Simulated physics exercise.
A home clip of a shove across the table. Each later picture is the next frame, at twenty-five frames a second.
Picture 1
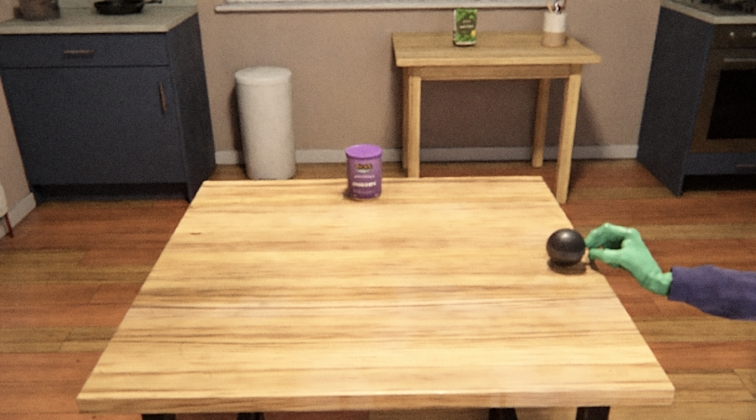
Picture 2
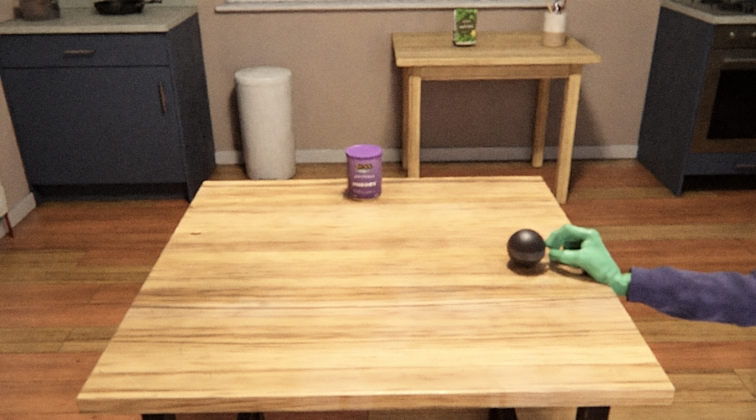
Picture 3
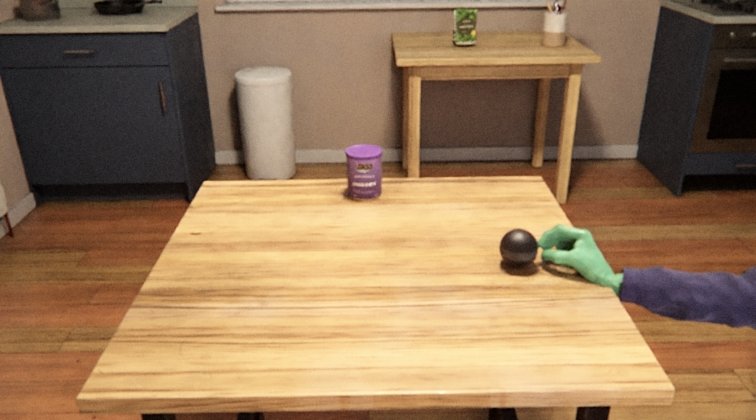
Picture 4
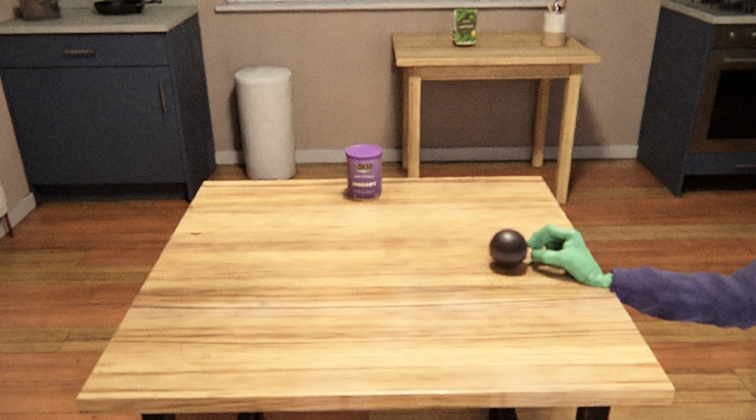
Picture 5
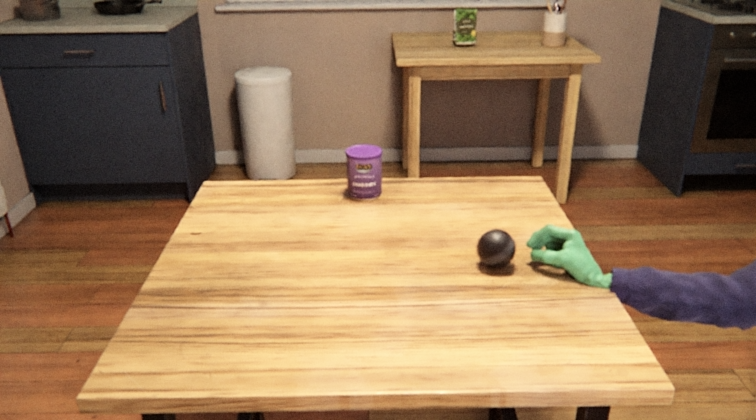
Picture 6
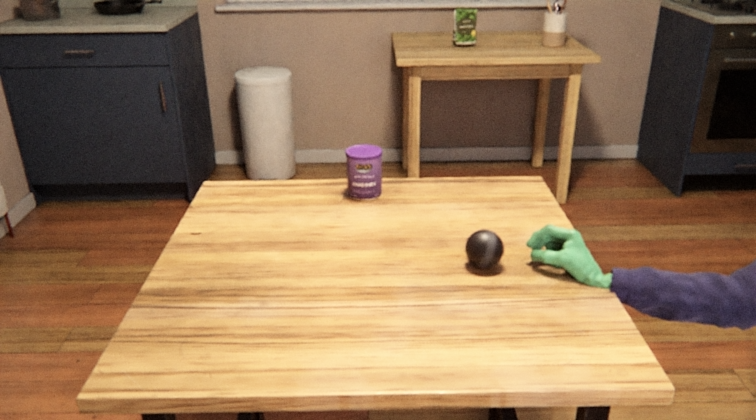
In a kitchen, a green hand with a purple sleeve touches a black ball near the right edge of a wooden table, with a purple container standing farther back. The hand pushes the ball a short way left, then stays behind as the ball rolls slightly farther left, opening a small gap.
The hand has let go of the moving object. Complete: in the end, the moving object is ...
... off the table.
Then, 0.60 s on from there, black ball shifted well along near (310, 251).
Then, 1.30 s on from there, black ball now off the table.
In the end, off the table, black ball.
